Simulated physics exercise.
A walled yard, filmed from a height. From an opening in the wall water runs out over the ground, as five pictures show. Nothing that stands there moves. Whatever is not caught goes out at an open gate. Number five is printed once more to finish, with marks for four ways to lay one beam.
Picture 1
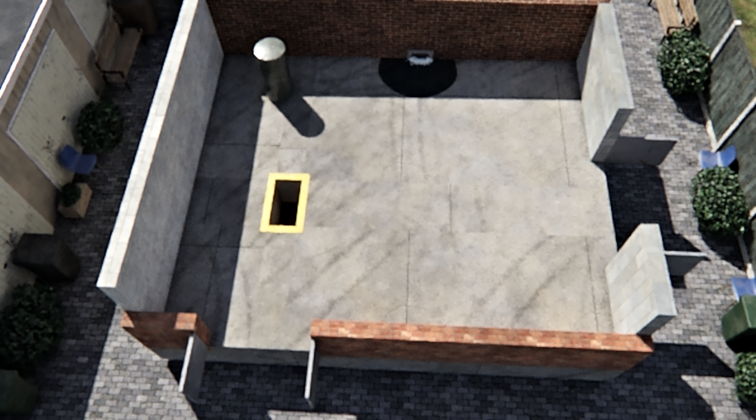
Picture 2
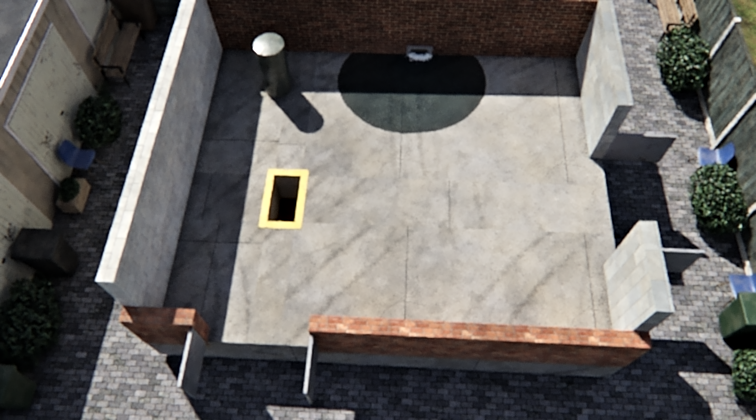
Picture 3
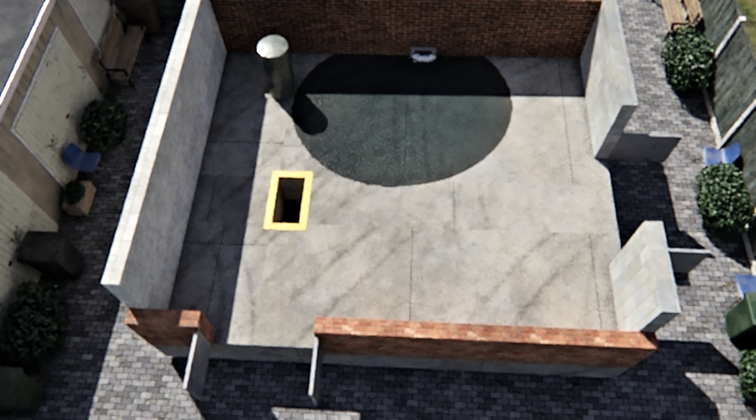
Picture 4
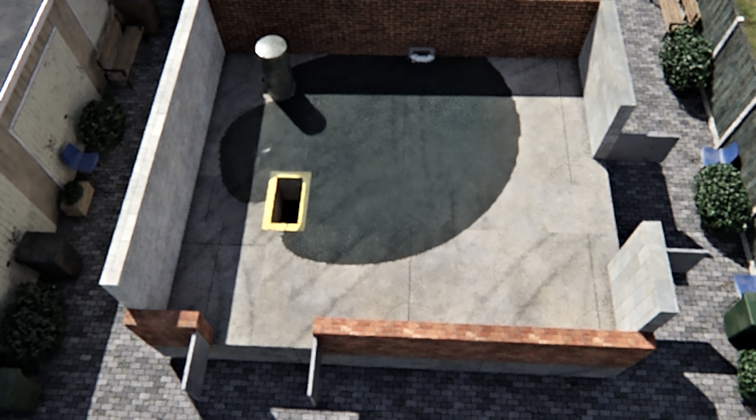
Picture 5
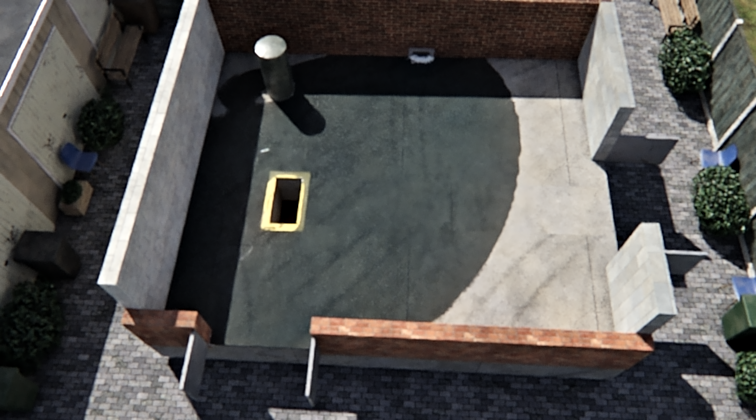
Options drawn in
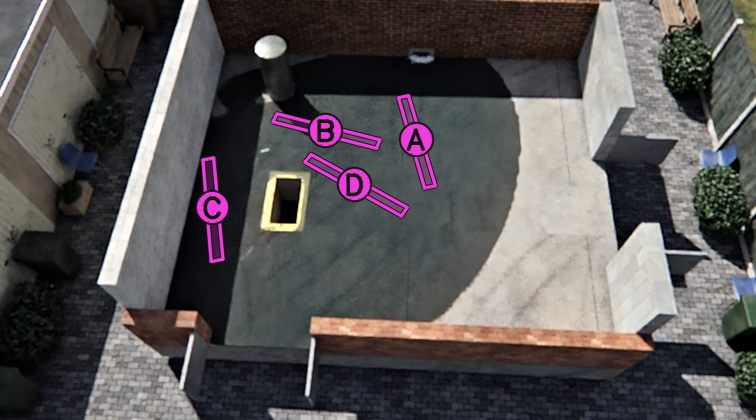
Dark water spreading from an outfall in the brick wall across a walled concrete yard, surrounding the yellow-edged drain pit and reaching the left wall.
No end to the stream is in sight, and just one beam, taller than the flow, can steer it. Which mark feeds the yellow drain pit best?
The best place is C.
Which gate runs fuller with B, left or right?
The left gate.
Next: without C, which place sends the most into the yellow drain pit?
A it is.
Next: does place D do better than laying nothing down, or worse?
Place D is worse.
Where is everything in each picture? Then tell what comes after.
Outfall at (420, 55); yellow drain pit at (285, 202); open gate at (264, 334); open gate at (598, 212); front seen at (388, 83), 3 % of the ground wet; yellow drain pit still dry, in the first picture.
Front seen at (354, 110), 11 % of the ground wet; yellow drain pit still dry, in the second picture.
Front seen at (316, 154), 24 % of the ground wet; yellow drain pit still dry, in the third picture.
Front seen at (330, 260), 43 % of the ground wet; yellow drain pit taking water, in the fourth picture.
Front seen at (185, 285), 65 % of the ground wet; yellow drain pit taking water, in the fifth picture.
On the marked copy, A from (403, 96) to (430, 186); B from (274, 117) to (378, 144); C from (208, 158) to (217, 260); D from (308, 158) to (404, 211).
With A, about 19 % of the stream goes into the yellow drain pit, about 81 % out by the gates.
With B, about 9 % of the stream goes into the yellow drain pit, about 91 % out by the gates.
With C, about 25 % of the stream goes into the yellow drain pit, about 75 % out by the gates.
With D, about 7 % of the stream goes into the yellow drain pit, about 92 % out by the gates.
